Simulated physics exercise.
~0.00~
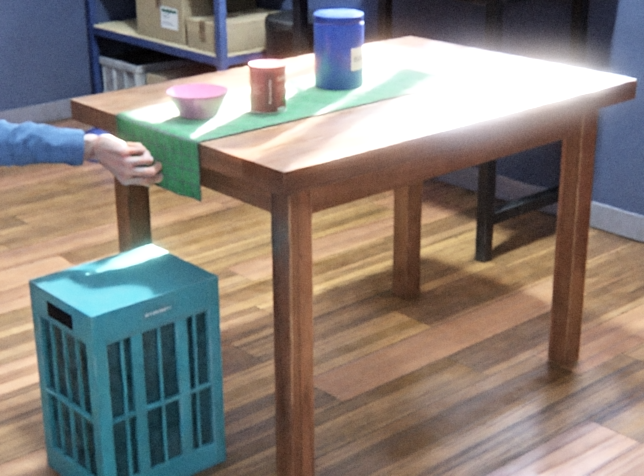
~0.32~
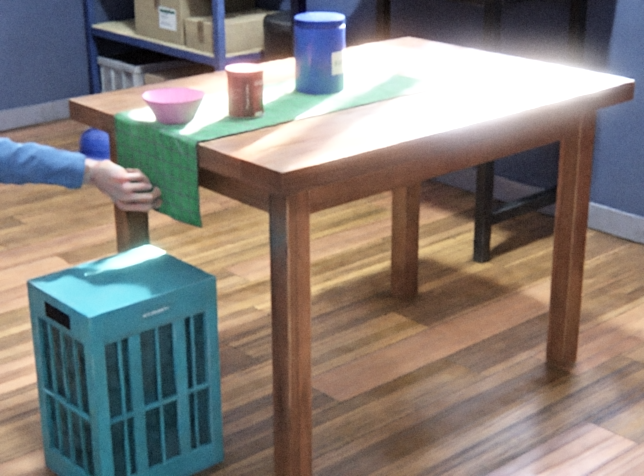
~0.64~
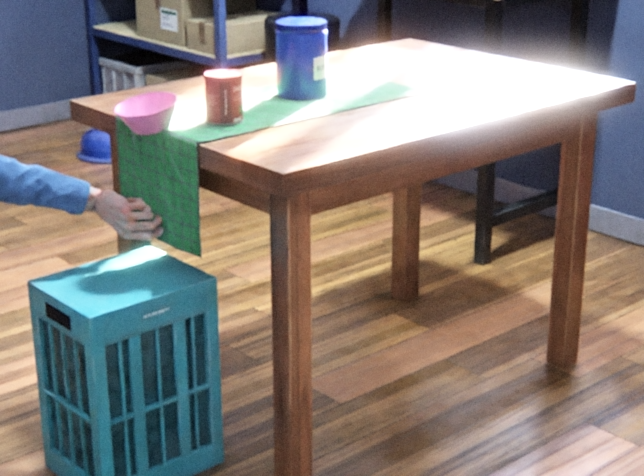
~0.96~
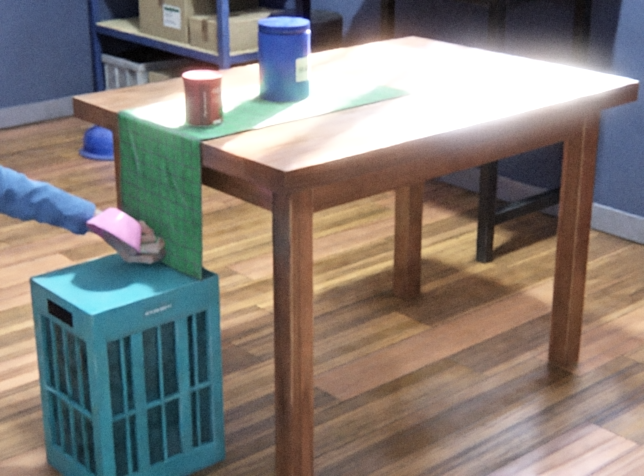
A green tea towel hangs over the left end of a wooden table, seen from a slightly swaying camera in a blue-walled room with a plank floor. On it stand a pink bowl nearest the edge, a red tin and a blue canister, with a turquoise crate below. A hand in a blue sleeve slowly draws the hanging end down, and all three things ride leftward. The bowl reaches the edge and drops off beside the hand as the hem meets the crate. The red tin and blue canister remain upright on the table.
